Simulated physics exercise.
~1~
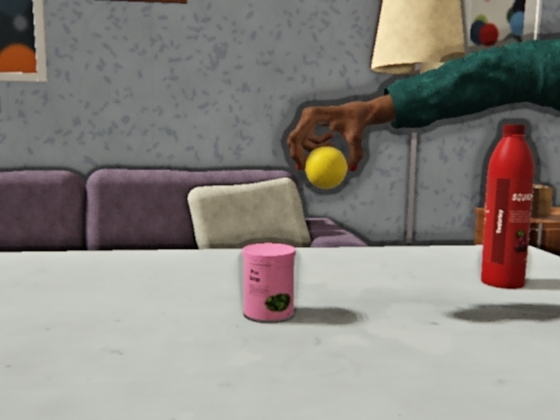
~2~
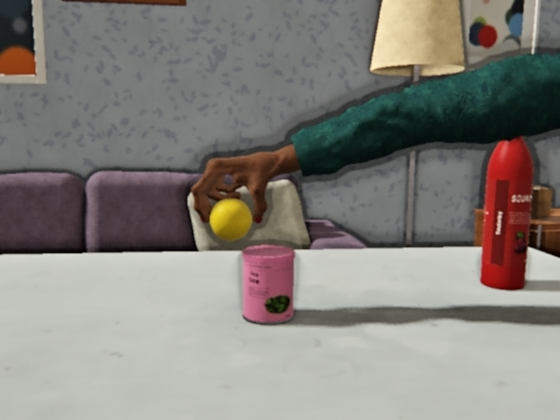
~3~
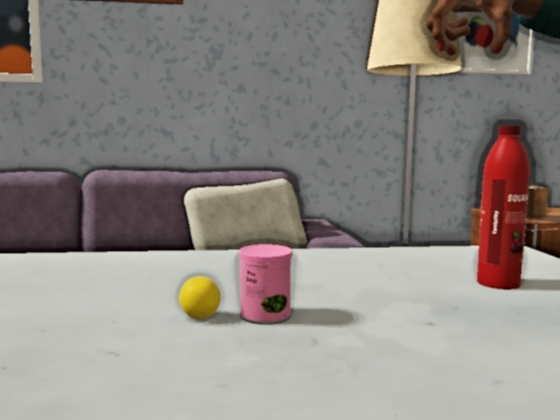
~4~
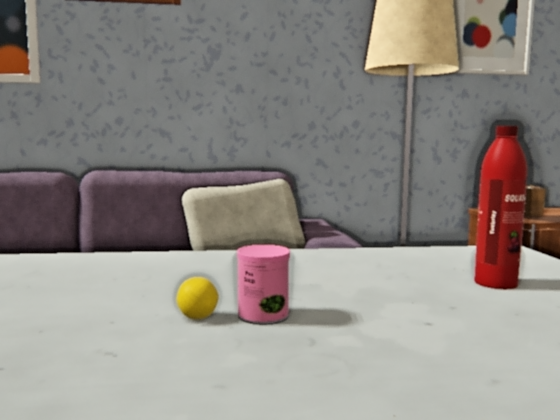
A yellow lemon, carried left by a hand, falls and rests beside the pink pot.
